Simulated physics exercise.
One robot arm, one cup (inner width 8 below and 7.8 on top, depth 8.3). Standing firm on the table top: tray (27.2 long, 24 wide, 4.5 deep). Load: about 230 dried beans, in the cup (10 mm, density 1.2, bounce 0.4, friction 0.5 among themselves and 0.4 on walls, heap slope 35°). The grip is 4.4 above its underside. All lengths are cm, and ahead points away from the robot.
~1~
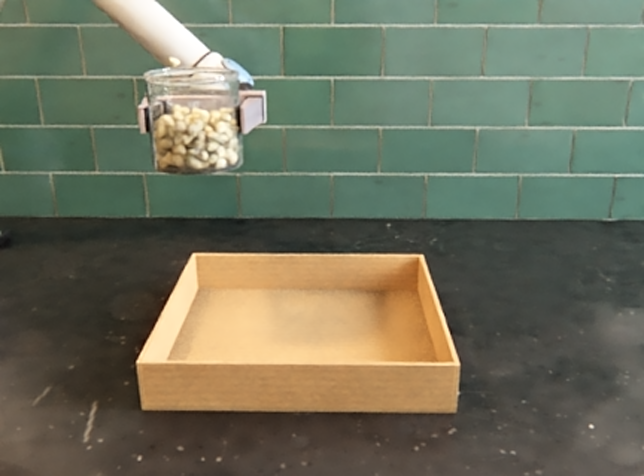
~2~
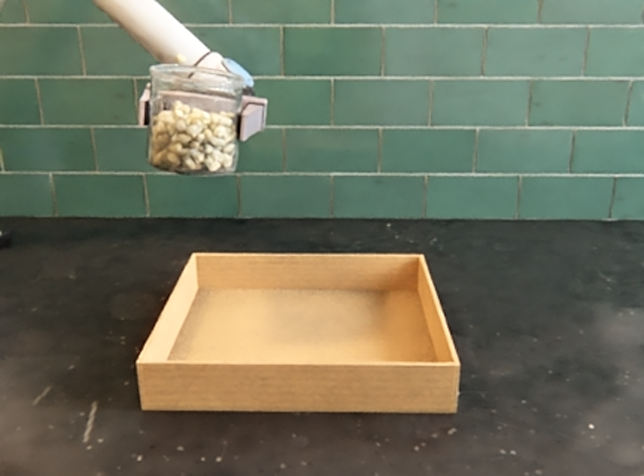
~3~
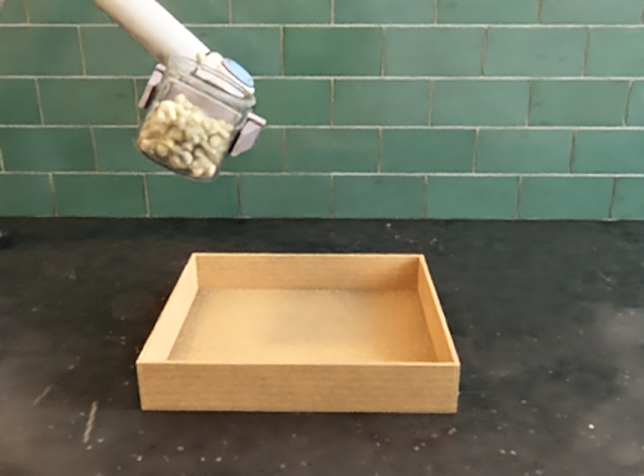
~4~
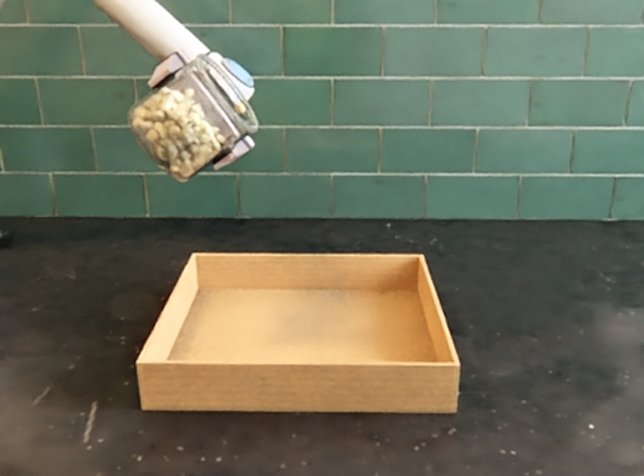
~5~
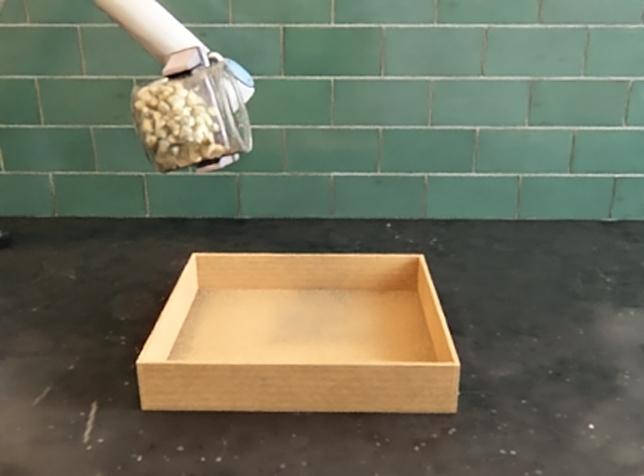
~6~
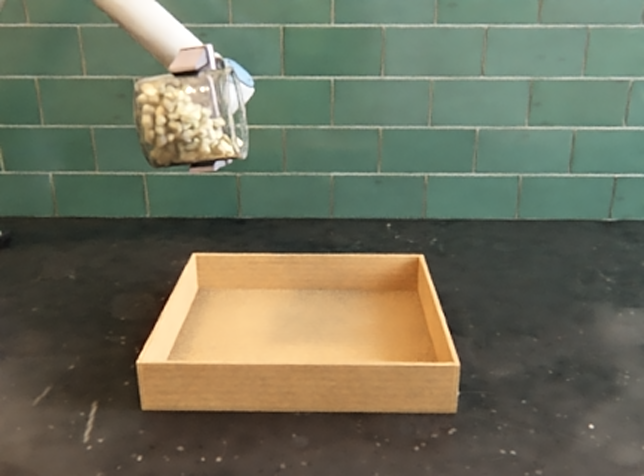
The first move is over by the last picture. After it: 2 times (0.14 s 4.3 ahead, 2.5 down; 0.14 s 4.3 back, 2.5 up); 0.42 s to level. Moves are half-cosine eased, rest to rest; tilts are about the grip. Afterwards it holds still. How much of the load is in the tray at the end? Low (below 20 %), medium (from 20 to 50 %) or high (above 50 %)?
In the tray the share is medium, from 20 to 50 %.
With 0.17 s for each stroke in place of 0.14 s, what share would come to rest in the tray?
Then about 25 per cent.
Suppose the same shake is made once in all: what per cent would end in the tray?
Then about 20 per cent.
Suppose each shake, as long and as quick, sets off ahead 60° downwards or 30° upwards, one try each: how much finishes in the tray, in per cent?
About 5 and 80 per cent.
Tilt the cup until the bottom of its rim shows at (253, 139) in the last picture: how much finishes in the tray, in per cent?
Some 5 per cent.
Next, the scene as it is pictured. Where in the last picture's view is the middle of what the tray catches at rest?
Near (324, 332).
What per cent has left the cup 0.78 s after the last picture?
Near 30 per cent so far.
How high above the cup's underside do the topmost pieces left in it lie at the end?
About 5.5 cm.
Then, 0.39 s after the last picture, tilted 83° forward, highest piece 22 above the table; 192 in the cup, 27 in the tray, 10 in flight or on a rim.
Then, 0.78 s after the last picture, tilted 37° forward, highest piece 25 above the table; 155 in the cup, 73 in the tray, 1 in flight or on a rim.
Then, 1.18 s after the last picture, level, highest piece 25 above the table; 155 in the cup, 74 in the tray.
Then, 2.23 s after the last picture, level, highest piece 25 above the table; 155 in the cup, 74 in the tray.
Final count, 155 in the cup, 74 in the tray. That is 32 % in the tray.
